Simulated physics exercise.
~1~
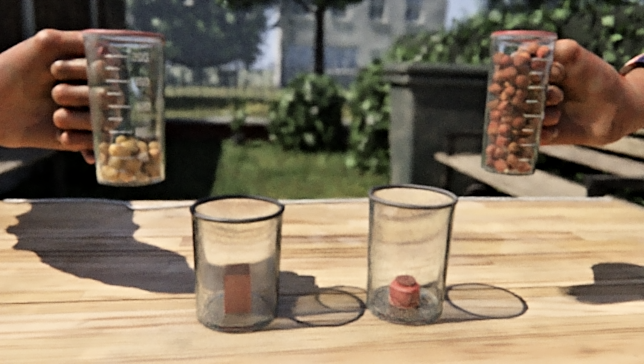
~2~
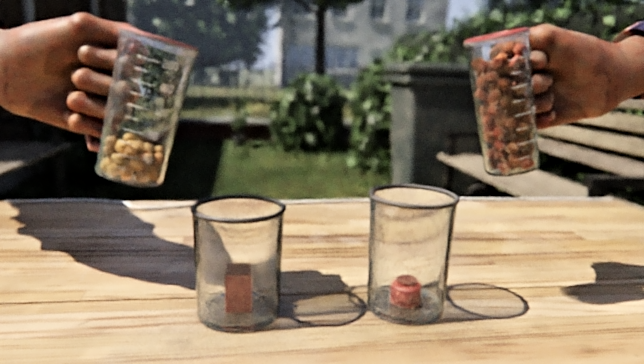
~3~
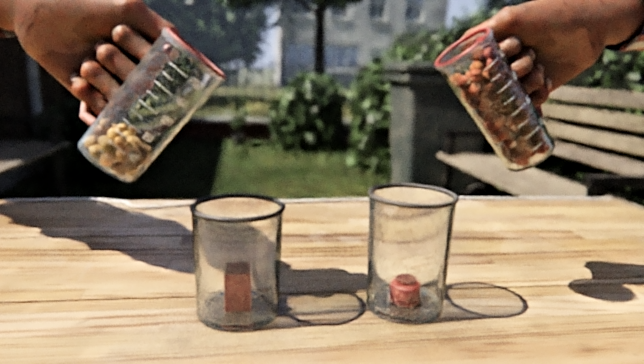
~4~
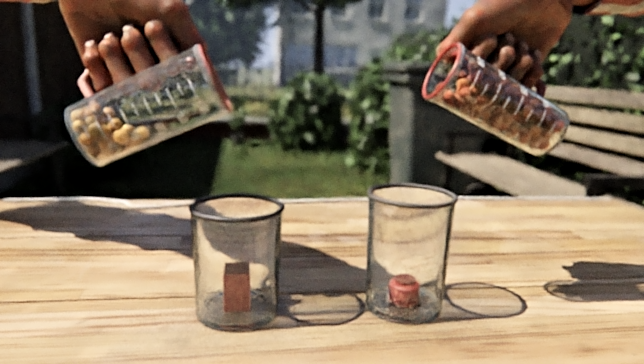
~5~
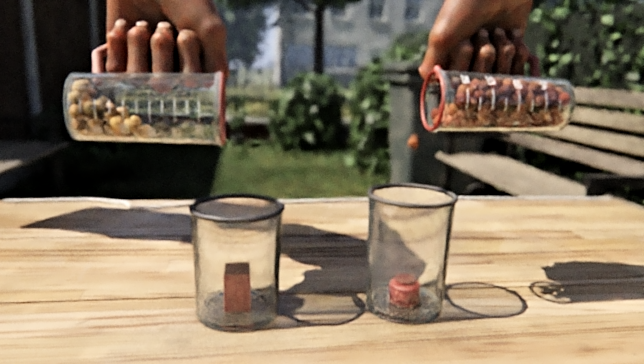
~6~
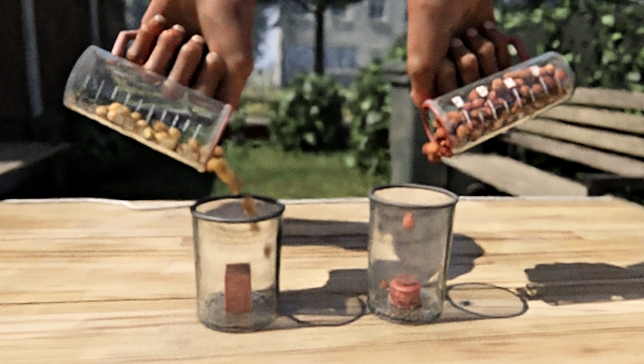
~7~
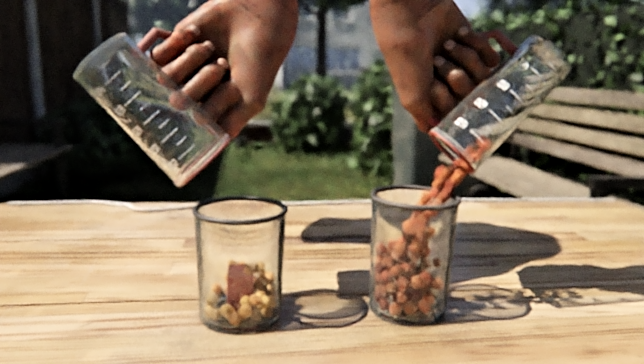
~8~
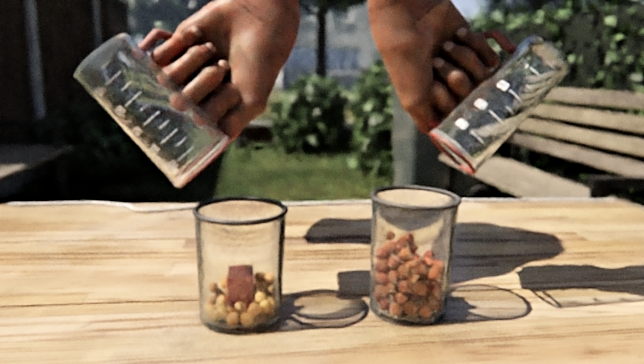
Two hands tipped measuring cups of small round pieces over two clear glasses, each holding a reddish object, until both cups were empty. The yellowish pieces on the left left the block poking out, while the orange-red heap on the right covered its object.
